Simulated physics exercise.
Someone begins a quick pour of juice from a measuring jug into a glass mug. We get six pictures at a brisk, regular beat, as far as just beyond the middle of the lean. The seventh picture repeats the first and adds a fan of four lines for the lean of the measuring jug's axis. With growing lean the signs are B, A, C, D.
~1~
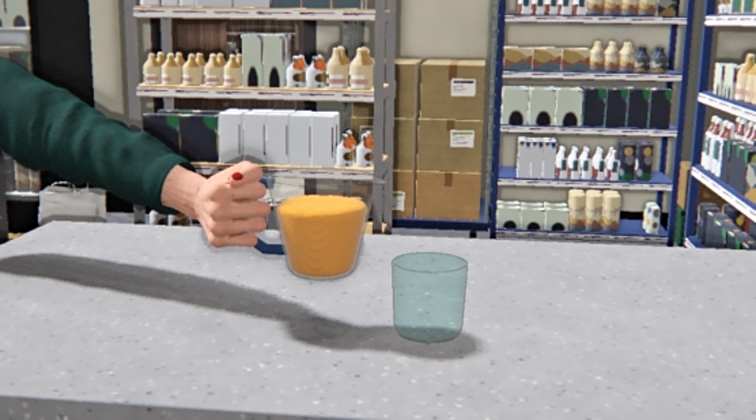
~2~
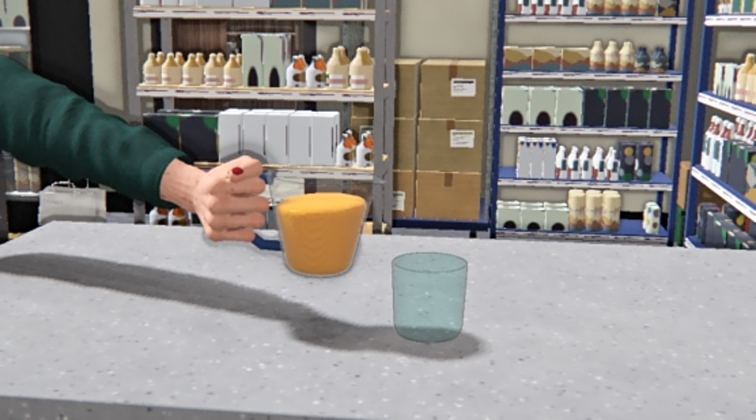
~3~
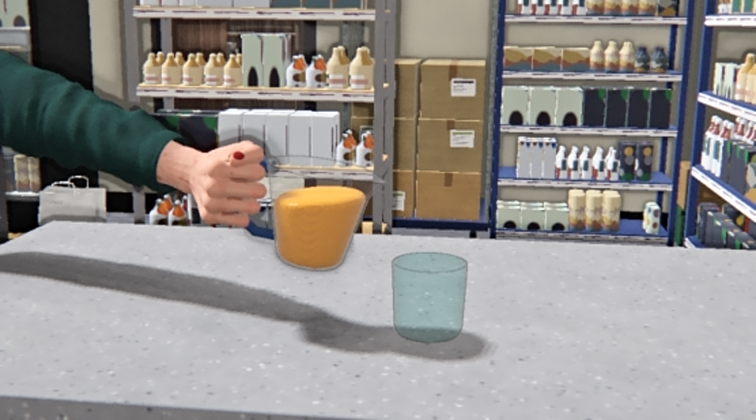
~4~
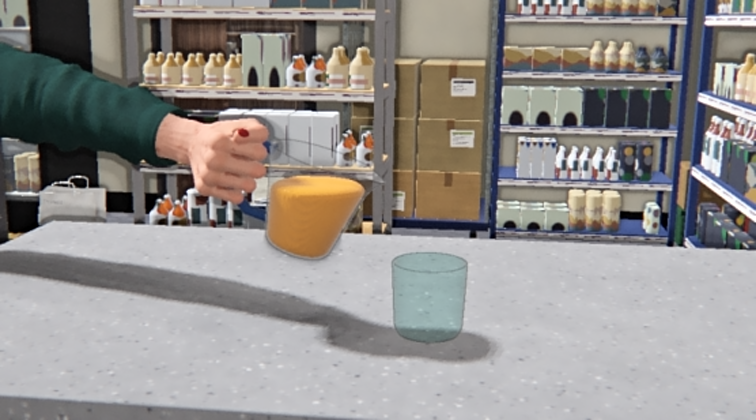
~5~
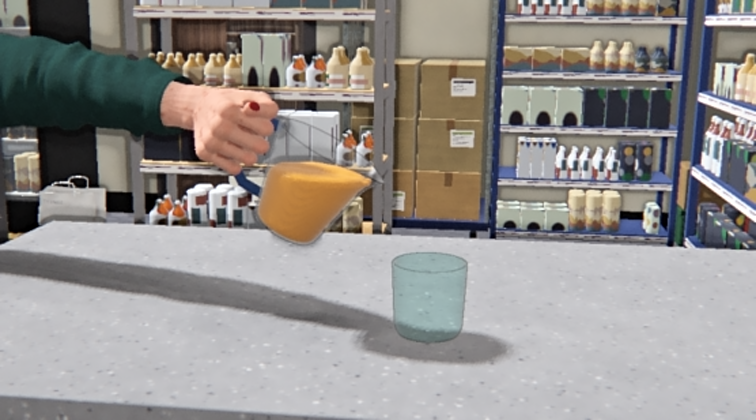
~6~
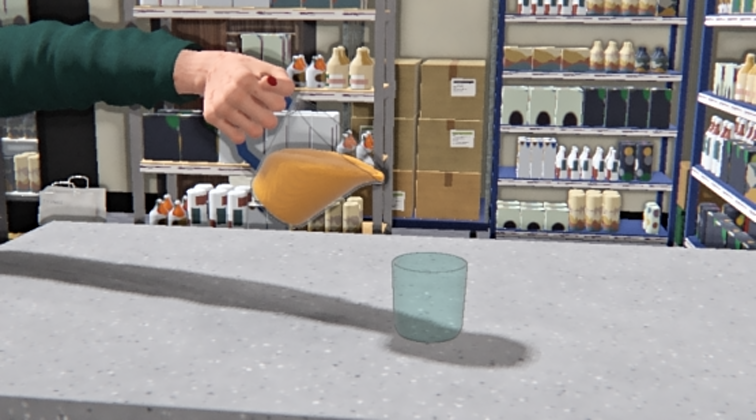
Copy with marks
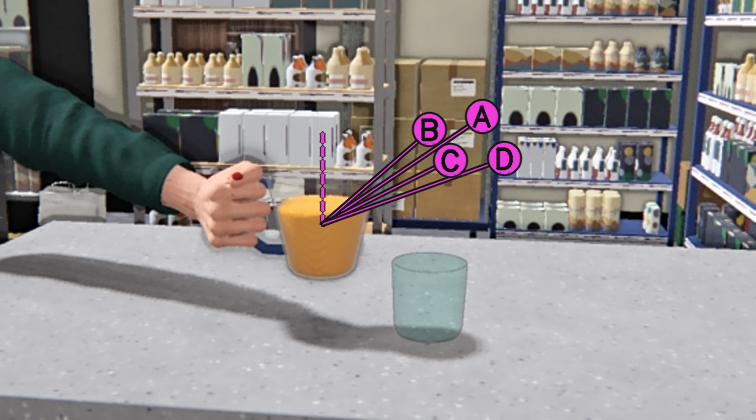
A hand in a dark green sleeve lifted a jug of orange juice above a gray counter and tilted it steadily to the right, its lip near an empty, greenish glass.
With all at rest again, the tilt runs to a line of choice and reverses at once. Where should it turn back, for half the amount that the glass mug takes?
A is best.
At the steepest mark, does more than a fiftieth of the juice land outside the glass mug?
Yes.
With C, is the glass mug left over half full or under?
Over.
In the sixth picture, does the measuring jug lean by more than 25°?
Yes.
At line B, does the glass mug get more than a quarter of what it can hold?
Yes.
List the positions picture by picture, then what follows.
Upright, lip at (385, 182); rim of the glass mug round (430, 261); nothing has left yet, in the first picture.
Tipped about 2°, lip at (385, 182); nothing has left yet, in the second picture.
Tipped about 8°, lip at (384, 182); nothing has left yet, in the third picture.
Tipped about 18°, lip at (384, 182); nothing has left yet, in the fourth picture.
Tipped about 29°, lip at (383, 181); nothing has left yet, in the fifth picture.
Tipped about 41°, lip at (383, 181); nothing has left yet, in the sixth picture.
In magenta, A at (468, 126); B at (417, 141); C at (435, 167); D at (488, 164).
For line A, the glass mug ends with about 52 % of what it can hold.
For line B, the glass mug ends with about 33 % of what it can hold.
For line C, the glass mug ends with about 67 % of what it can hold; 5 % of the juice is spilt.
For line D, the glass mug ends with about 65 % of what it can hold; 22 % of the juice is spilt.
